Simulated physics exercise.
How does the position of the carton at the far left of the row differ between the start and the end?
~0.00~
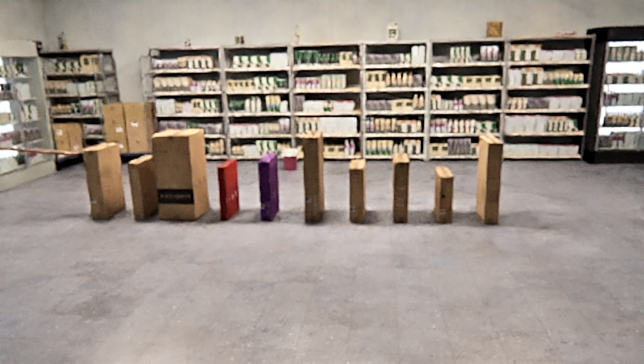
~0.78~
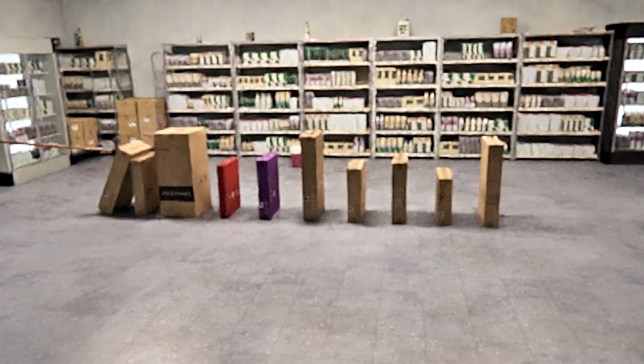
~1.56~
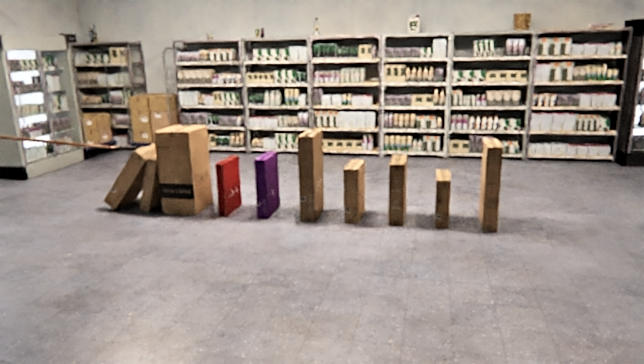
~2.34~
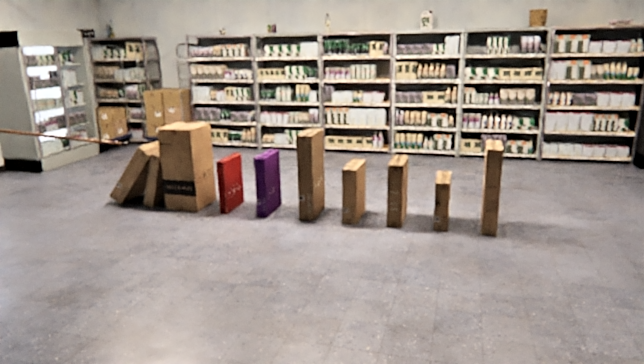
It stands upright at the start, but by the end it is leaning to the right against the carton next to it.
